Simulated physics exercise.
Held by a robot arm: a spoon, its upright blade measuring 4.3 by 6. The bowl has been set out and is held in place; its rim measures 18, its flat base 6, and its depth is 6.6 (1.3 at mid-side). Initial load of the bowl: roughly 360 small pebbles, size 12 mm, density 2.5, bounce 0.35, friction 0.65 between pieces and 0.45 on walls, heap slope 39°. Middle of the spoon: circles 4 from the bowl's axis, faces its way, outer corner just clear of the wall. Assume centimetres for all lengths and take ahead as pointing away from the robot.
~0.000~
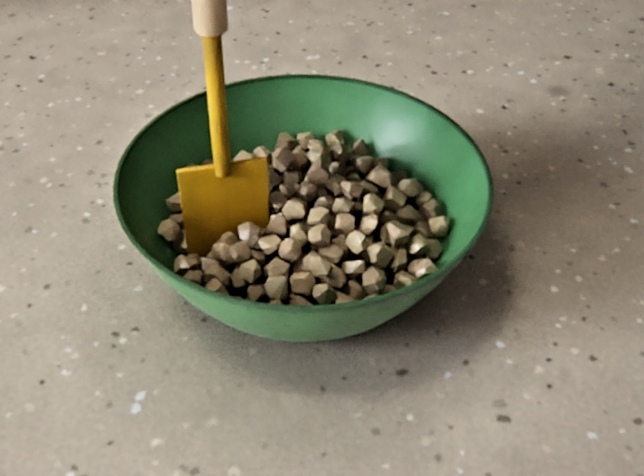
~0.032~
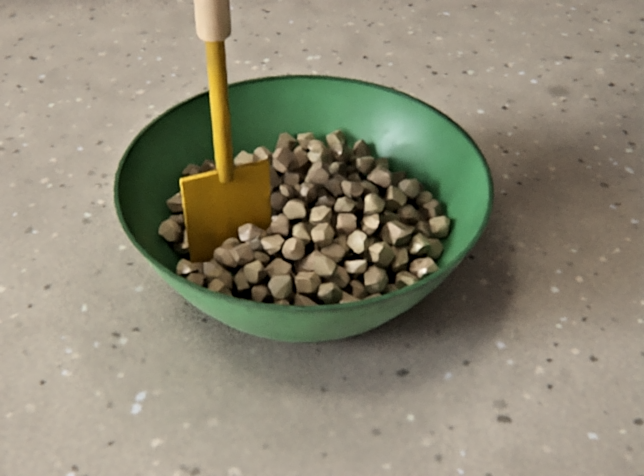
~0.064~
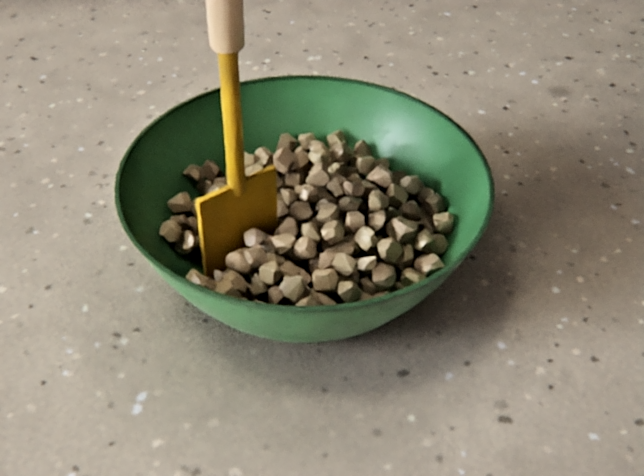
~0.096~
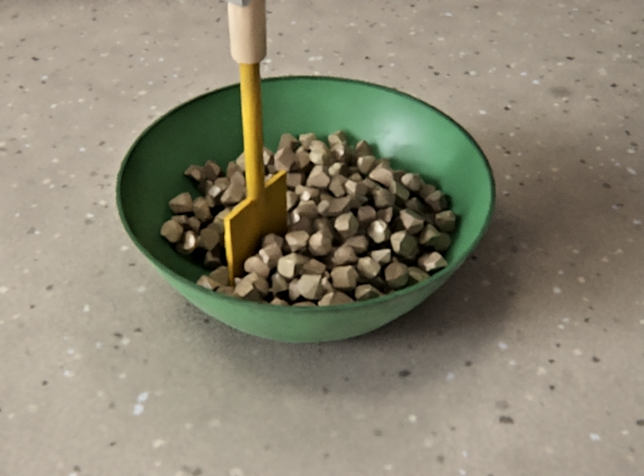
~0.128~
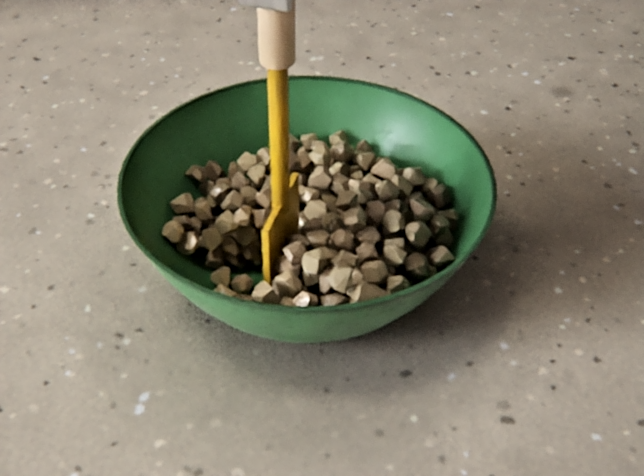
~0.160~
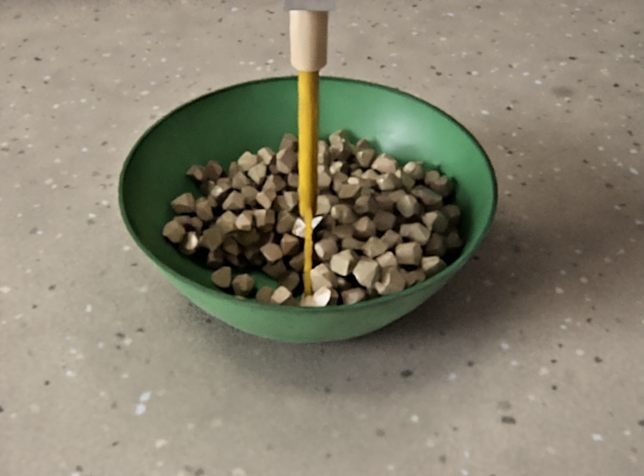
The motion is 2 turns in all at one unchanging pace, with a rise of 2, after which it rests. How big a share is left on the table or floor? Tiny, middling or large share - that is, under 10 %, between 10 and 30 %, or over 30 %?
The share is middling, between 10 and 30 %.
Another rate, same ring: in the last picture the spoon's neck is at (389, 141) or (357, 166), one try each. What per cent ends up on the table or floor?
First try: Around 45 %; second try: Around 35 %.
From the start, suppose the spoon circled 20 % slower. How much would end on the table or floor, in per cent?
Estimate: Near 20 in a hundred.
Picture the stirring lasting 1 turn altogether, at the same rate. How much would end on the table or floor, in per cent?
About 15 per cent.
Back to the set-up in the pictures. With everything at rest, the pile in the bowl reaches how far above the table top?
Height: Roughly 6.5 cm.
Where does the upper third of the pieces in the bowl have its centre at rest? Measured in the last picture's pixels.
Roughly at pixel (311, 213).
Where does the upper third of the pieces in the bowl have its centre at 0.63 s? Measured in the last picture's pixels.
That third sits centred at about (196, 212).
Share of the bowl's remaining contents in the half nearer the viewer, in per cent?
Roughly 45 per cent.
After 0.63 s, 329° round, highest piece 9 above the table; 306 in the bowl, 38 on the table or floor, 12 in flight or on the tool.
After 1.10 s, 222° round, highest piece 7 above the table; 277 in the bowl, 77 on the table or floor, 2 in flight or on the tool.
After 1.53 s, 0° round, highest piece 6 above the table; 277 in the bowl, 79 on the table or floor.
After 2.23 s, 0° round, highest piece 6 above the table; 277 in the bowl, 79 on the table or floor.
In the end, 277 in the bowl, 79 on the table or floor. That is 22 % on the table or floor.
